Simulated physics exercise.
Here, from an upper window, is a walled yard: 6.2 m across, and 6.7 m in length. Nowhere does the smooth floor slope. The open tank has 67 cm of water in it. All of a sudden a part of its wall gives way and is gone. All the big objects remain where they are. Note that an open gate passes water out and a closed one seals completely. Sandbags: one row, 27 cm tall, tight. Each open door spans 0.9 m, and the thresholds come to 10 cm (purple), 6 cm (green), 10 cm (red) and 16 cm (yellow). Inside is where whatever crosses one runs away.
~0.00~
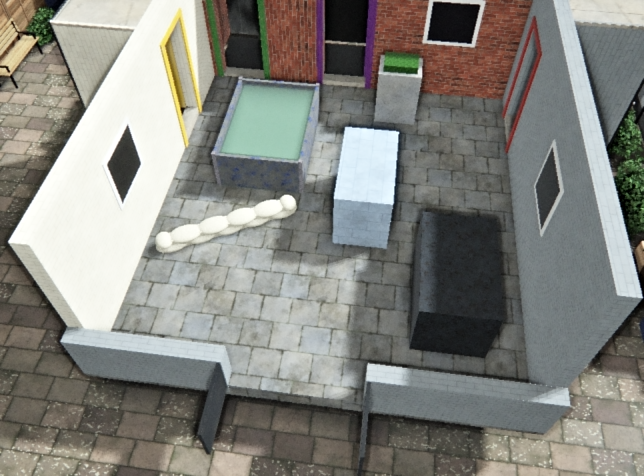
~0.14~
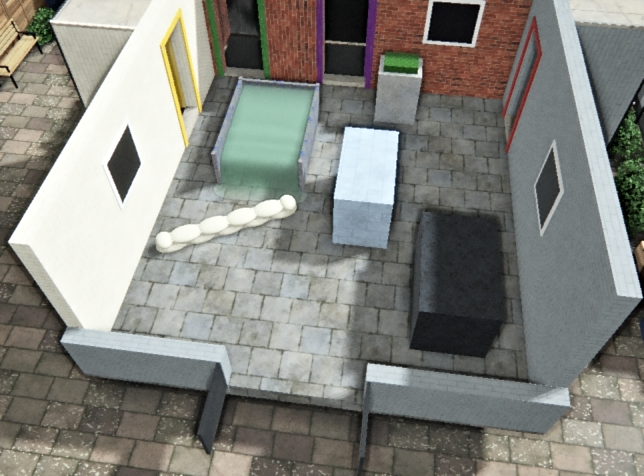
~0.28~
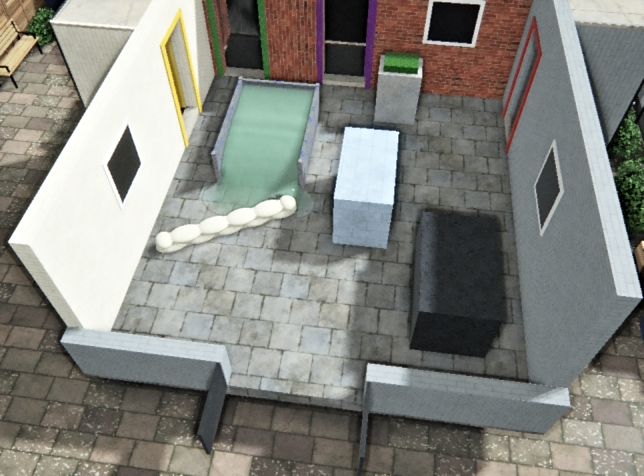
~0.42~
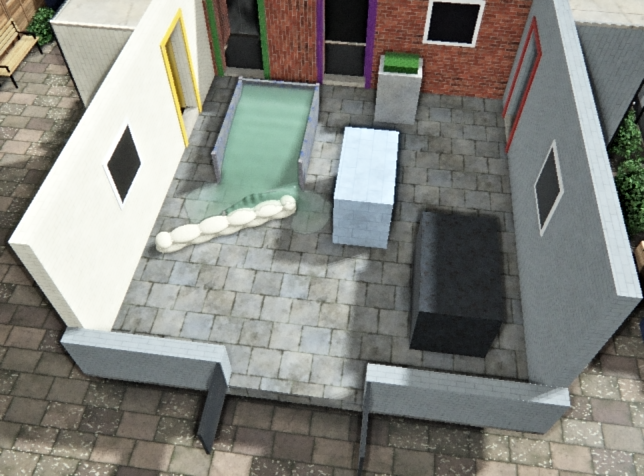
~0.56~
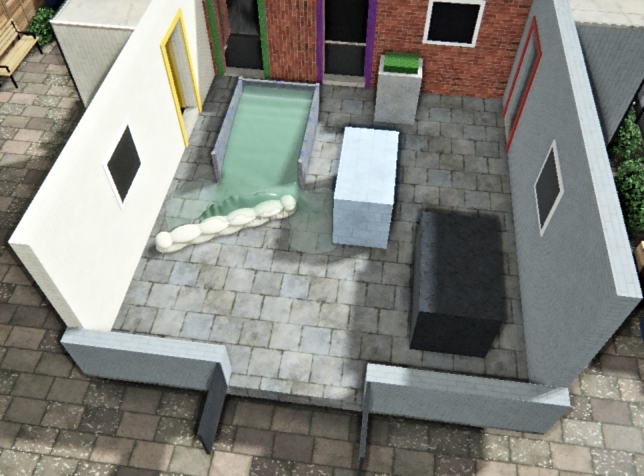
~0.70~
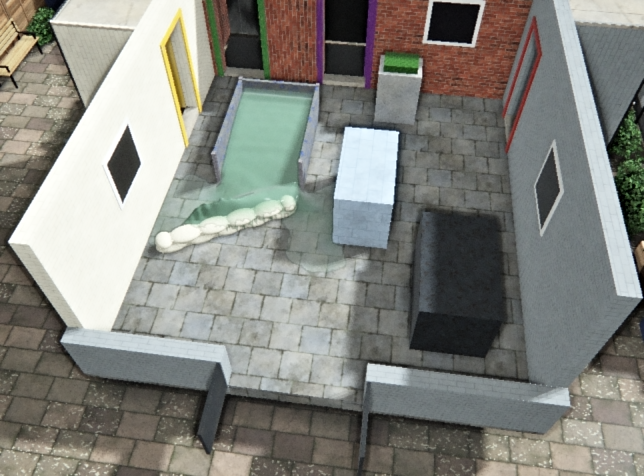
To begin with, still greenish water fills an open tank in a walled yard, behind a row of pale rounded sandbag-like shapes. The tank's near wall vanishes and water pours out onto the paving, reaching the row, then spreading sideways along it and past its right end toward the pale block.
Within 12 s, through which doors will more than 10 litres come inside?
In the end the purple door will undershoot the limit; the green door will overshoot the limit; the red door will undershoot the limit; the yellow door will undershoot the limit.
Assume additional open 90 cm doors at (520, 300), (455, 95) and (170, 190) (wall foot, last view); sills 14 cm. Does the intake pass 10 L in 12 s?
The first one doesn't reach it, the second one doesn't reach it, and the third one exceeds it.
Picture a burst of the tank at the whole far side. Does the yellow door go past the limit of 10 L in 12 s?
Yellow: Falls short.
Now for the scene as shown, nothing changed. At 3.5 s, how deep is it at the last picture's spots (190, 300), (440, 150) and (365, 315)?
Approximately 5, 0 and 1 centimetres, going through them in turn.
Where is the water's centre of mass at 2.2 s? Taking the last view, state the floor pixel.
At roughly (245, 202).
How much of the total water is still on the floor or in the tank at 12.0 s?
72 %.
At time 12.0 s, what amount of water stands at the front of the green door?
It's about 7.0 cm.
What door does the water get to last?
The red one.
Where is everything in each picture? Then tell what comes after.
In the first picture, still water, 67 cm deep, in the open tank at (269, 121).
In the second picture, the front is at (305, 195), 0.8 m from the gap at (260, 179); 0.3 m2 of floor is under water; 67 cm left at the back of the open tank.
In the third picture, the front is at (309, 208), 1.0 m from the gap at (260, 180); 0.9 m2 of floor is under water; 67 cm left at the back of the open tank.
In the fourth picture, water pours out at (260, 180) and has run 1.4 m, to (316, 227); typically 10 cm deep outside, 66 cm at the open tank's back.
In the fifth picture, the front is at (331, 245), 1.8 m from the gap at (260, 181); 2.4 m2 of floor is under water; 59 cm left at the back of the open tank.
In the sixth picture, water pours out at (260, 181) and has run 2.2 m, to (335, 264); typically 9 cm deep outside, 56 cm at the open tank's back.
After 1.4 s water covers 25 % of the floor and is deepest (47 cm) near (163, 230); purple door not reached, green door not reached, red door not reached, yellow door not reached.
After 2.2 s water covers 45 % of the floor and is deepest (40 cm) near (156, 221); purple door not reached, green door not reached, red door not reached, yellow door 4 cm at the sill, 0 L in.
After 3.5 s water covers 50 % of the floor and is deepest (24 cm) near (159, 213); purple door 4 cm at the sill, 0 L in, green door 14 cm at the sill, 34 L in, red door not reached, yellow door 6 cm at the sill, 0 L in.
After 7.0 s water covers 65 % of the floor and is deepest (13 cm) near (160, 238); purple door 5 cm at the sill, 0 L in, green door 11 cm at the sill, 209 L in, red door not reached, yellow door 5 cm at the sill, 0 L in.
After 12.0 s water covers 90 % of the floor and is deepest (8 cm) near (370, 105); purple door 7 cm at the sill, 0 L in, green door 7 cm at the sill, 237 L in, red door 4 cm at the sill, 0 L in, yellow door 4 cm at the sill, 0 L in.
